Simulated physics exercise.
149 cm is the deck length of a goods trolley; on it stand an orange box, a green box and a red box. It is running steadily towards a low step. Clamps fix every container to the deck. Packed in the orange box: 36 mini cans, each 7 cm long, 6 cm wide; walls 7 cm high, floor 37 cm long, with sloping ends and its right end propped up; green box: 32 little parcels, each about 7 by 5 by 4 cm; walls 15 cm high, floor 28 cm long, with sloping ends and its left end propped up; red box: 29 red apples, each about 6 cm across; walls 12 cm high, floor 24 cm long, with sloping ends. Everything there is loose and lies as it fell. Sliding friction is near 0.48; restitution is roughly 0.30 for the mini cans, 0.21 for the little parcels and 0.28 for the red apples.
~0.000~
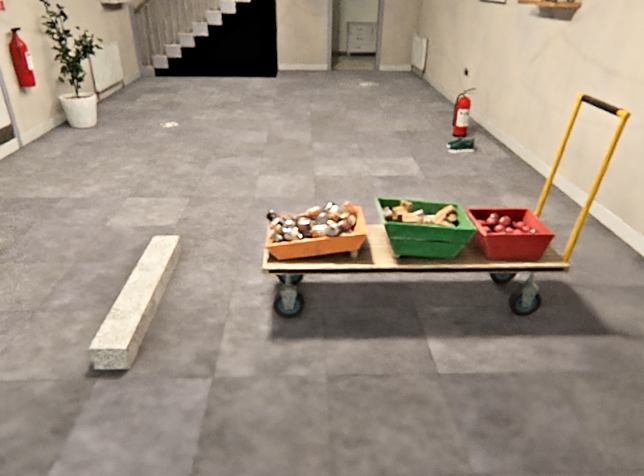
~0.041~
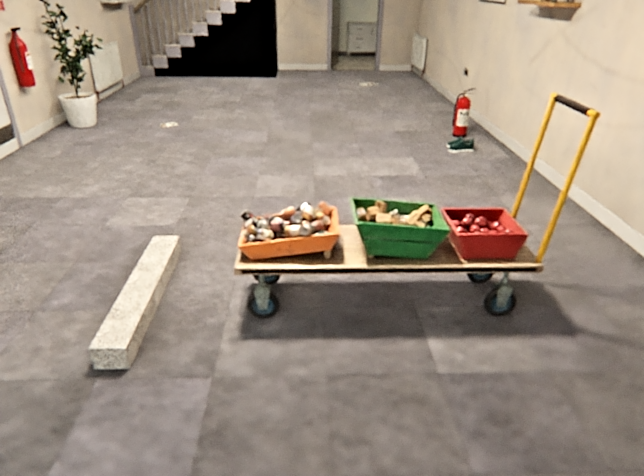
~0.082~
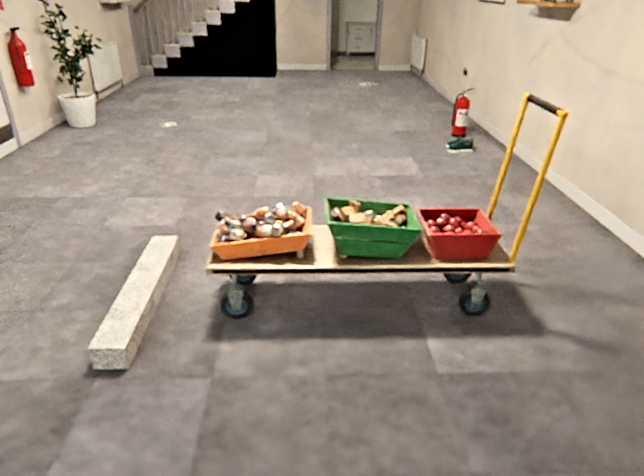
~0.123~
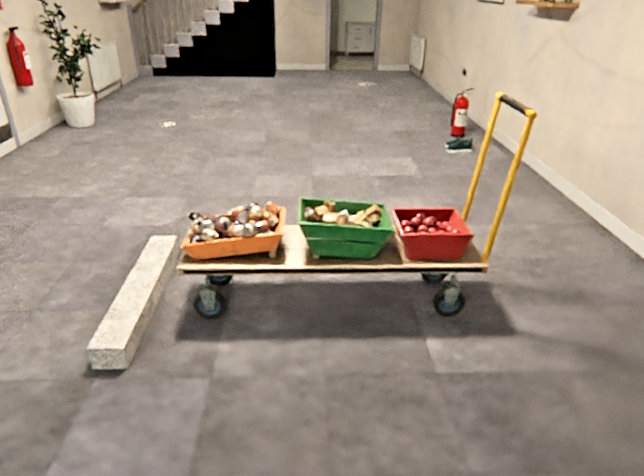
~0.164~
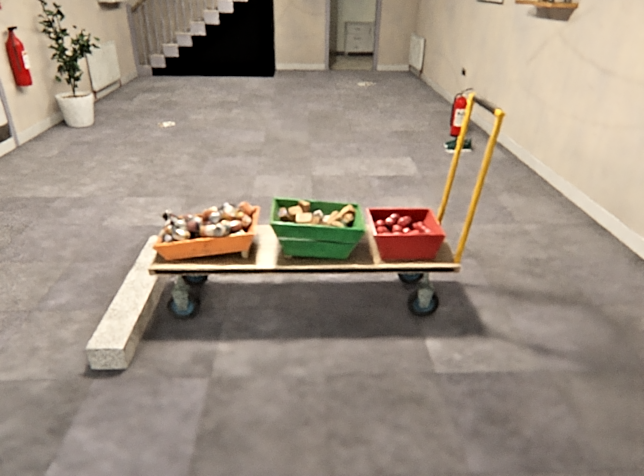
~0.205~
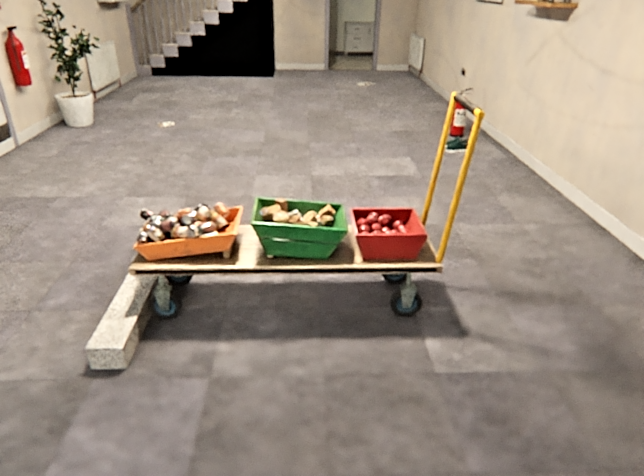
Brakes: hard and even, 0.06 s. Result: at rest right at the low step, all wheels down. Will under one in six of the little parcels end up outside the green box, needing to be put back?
Yes, fewer than one in six do.
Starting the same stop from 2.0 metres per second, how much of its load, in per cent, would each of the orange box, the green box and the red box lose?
Then the orange box sheds 40 per cent of its load, the green box 0 per cent, and the red box 0 per cent.
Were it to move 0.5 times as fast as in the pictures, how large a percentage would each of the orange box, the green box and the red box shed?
Orange box 20, green box 0, red box 0 per cent.
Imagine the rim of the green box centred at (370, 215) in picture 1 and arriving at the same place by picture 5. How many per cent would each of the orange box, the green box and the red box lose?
Orange box 20, green box 0, red box 0 per cent.
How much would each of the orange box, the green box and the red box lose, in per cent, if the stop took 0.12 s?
You'd end up with orange box at 60 %, green box at 0 % and red box at 0 %.
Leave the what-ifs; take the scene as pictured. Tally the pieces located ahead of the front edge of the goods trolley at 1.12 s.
I count about 20 pieces out front at that moment.
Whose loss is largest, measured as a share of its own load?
The orange box is the one.
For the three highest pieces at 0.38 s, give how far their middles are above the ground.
I'd say near 66 cm.
After 0.26 s, orange box 32 in, 4 out, green box 32 in, 0 out and red box 29 in, 0 out.
After 0.38 s, orange box 17 in, 19 out, green box 32 in, 0 out and red box 28 in, 1 out.
After 0.61 s, orange box 15 in, 21 out, green box 32 in, 0 out and red box 28 in, 1 out.
Outcome (at 1.12 s), orange box 15 in, 21 out, green box 32 in, 0 out and red box 27 in, 2 out. Asked share, 0 of 32, 0 per cent.
